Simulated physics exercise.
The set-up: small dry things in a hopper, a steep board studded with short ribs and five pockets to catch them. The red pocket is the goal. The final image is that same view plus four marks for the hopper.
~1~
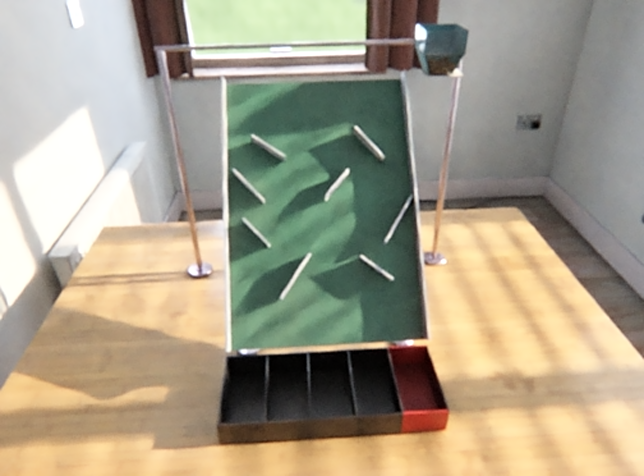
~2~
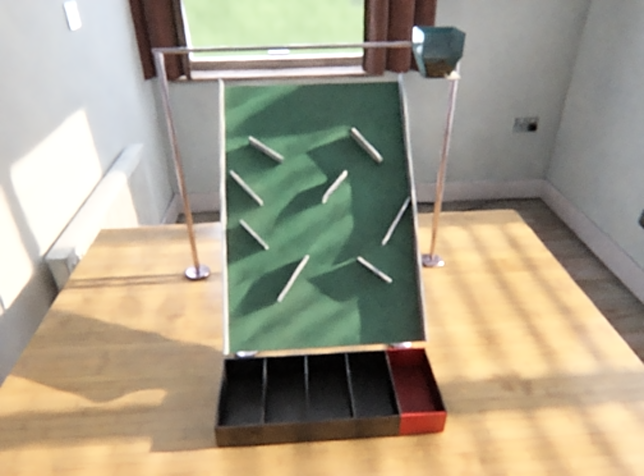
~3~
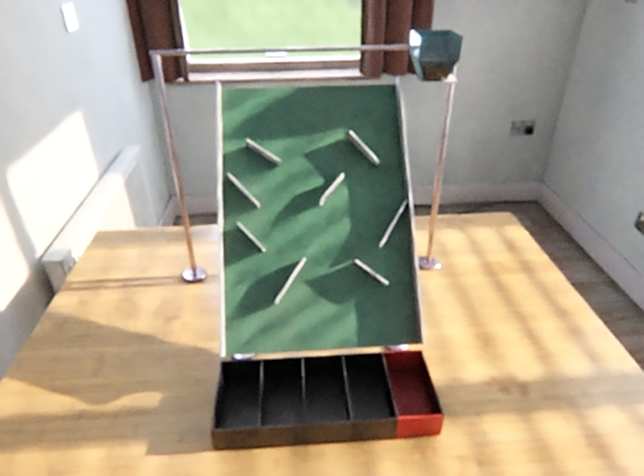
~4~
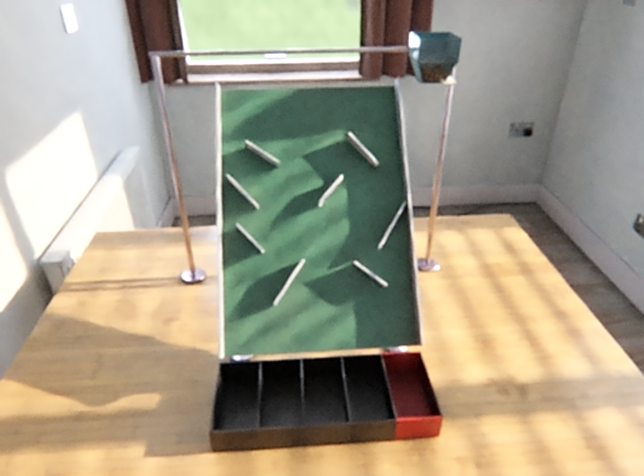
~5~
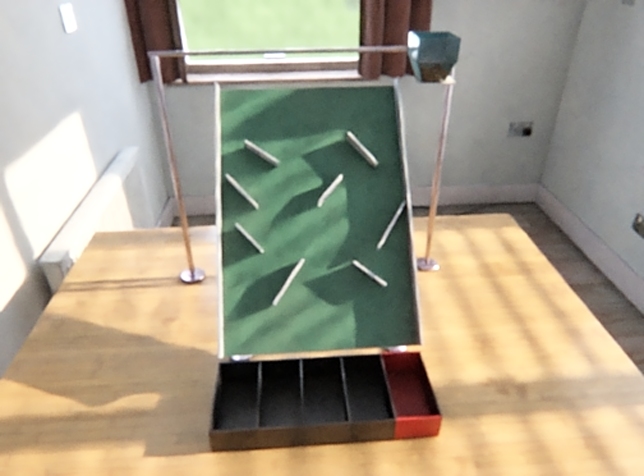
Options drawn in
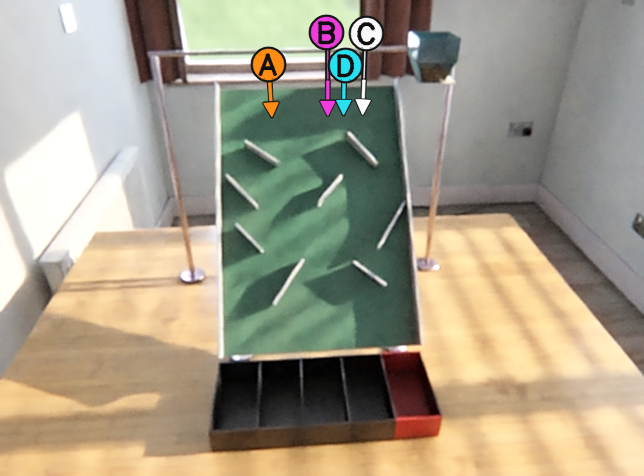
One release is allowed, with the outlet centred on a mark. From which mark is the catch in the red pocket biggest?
I would pick mark C.
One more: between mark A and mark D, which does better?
The answer is D.
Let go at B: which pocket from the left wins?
The first.
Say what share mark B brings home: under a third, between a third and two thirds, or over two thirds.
Under a third.
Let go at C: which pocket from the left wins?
It is the fifth one.
On the marked copy, mark A meets the board at (271, 111); mark B meets the board at (327, 110); mark C meets the board at (362, 109); mark D meets the board at (343, 109).
If A is chosen, just a few in the red pocket, roughly a quarter in other pockets, the larger part outside the box.
If B is chosen, about a tenth in the red pocket, roughly a third in other pockets, roughly half outside the box.
If C is chosen, roughly half in the red pocket, about a tenth in other pockets, roughly a third outside the box.
If D is chosen, about a tenth in the red pocket, roughly a quarter in other pockets, roughly two thirds outside the box.
